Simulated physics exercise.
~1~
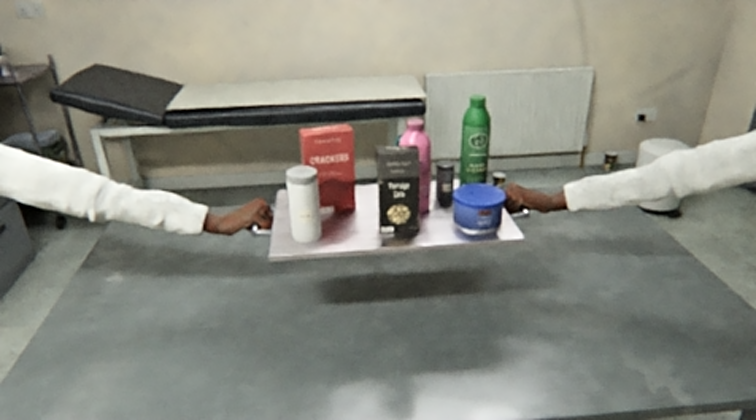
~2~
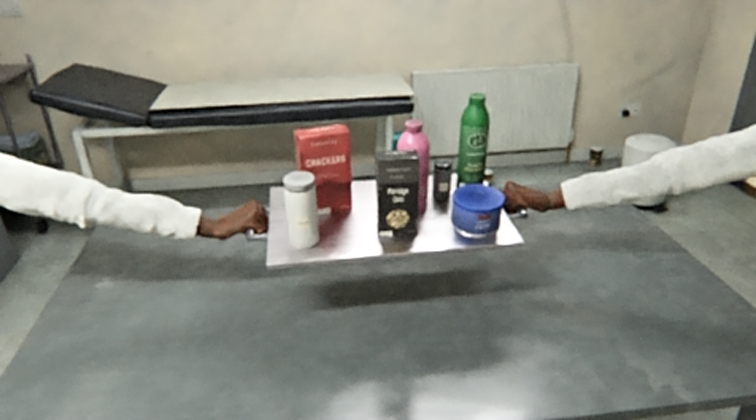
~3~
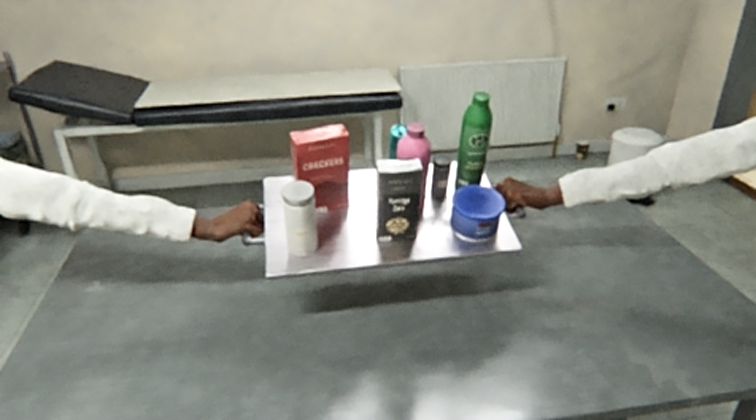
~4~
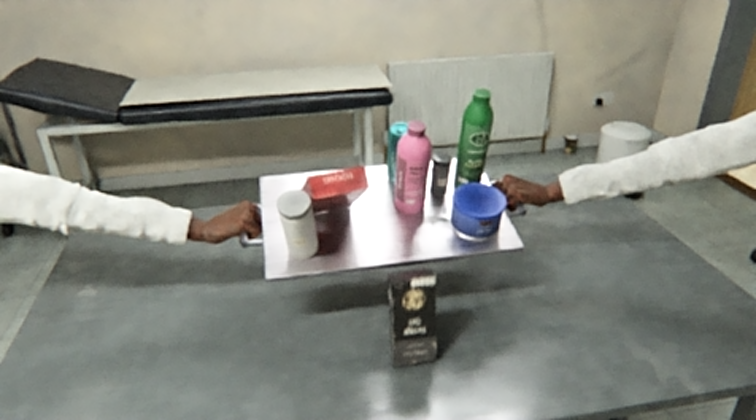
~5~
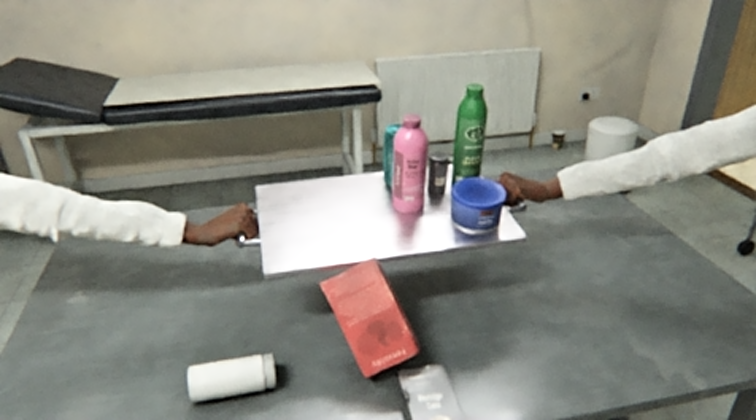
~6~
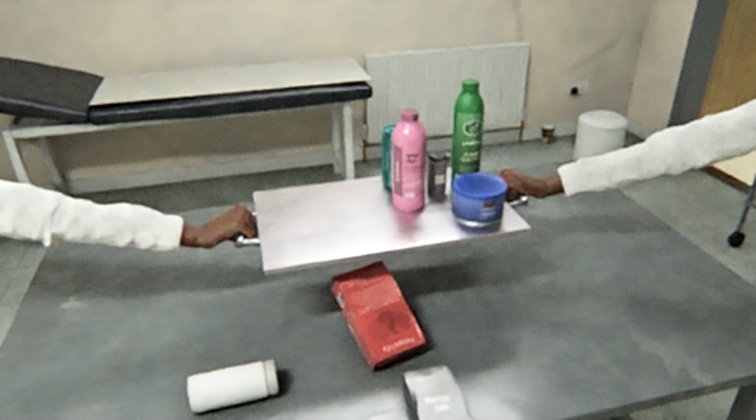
The footage shows two hands tilting a rimless tray of containers toward the viewer, sending a black packet, then a white jar and a red packet, onto the table below. The tray levels with the pink and green bottles, blue tub and other items still on it.
